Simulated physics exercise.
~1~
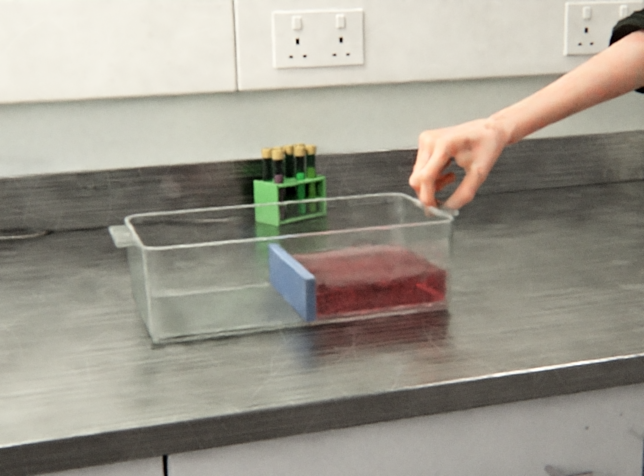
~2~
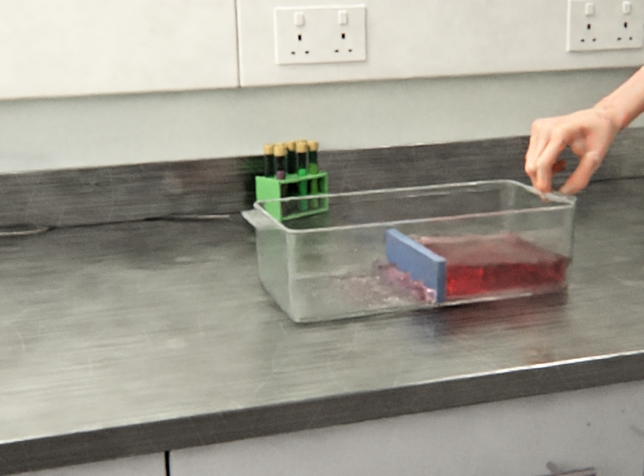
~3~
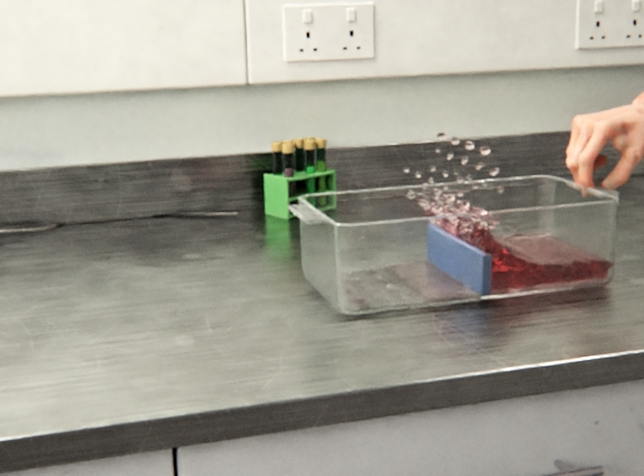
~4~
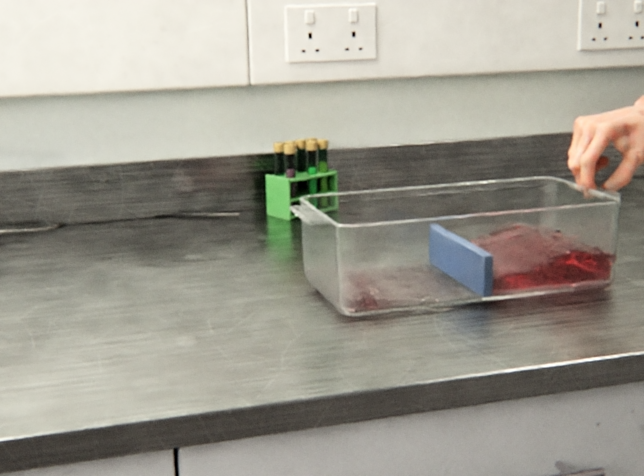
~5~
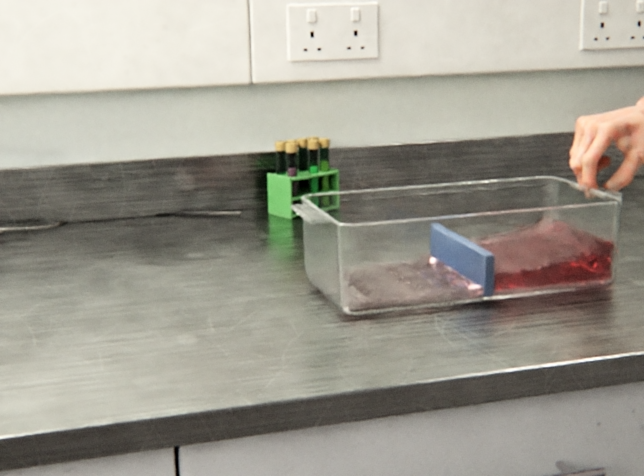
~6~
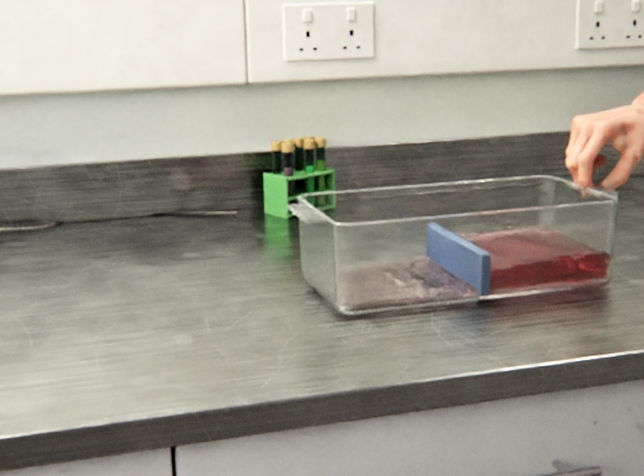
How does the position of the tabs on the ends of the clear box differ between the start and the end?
The tabs end up farther to the right along the counter than they began. The left one starts well to the left of the green rack and finishes just in front of it.
A hand pulls a box right, splashing some red liquid that settles left of the divider.
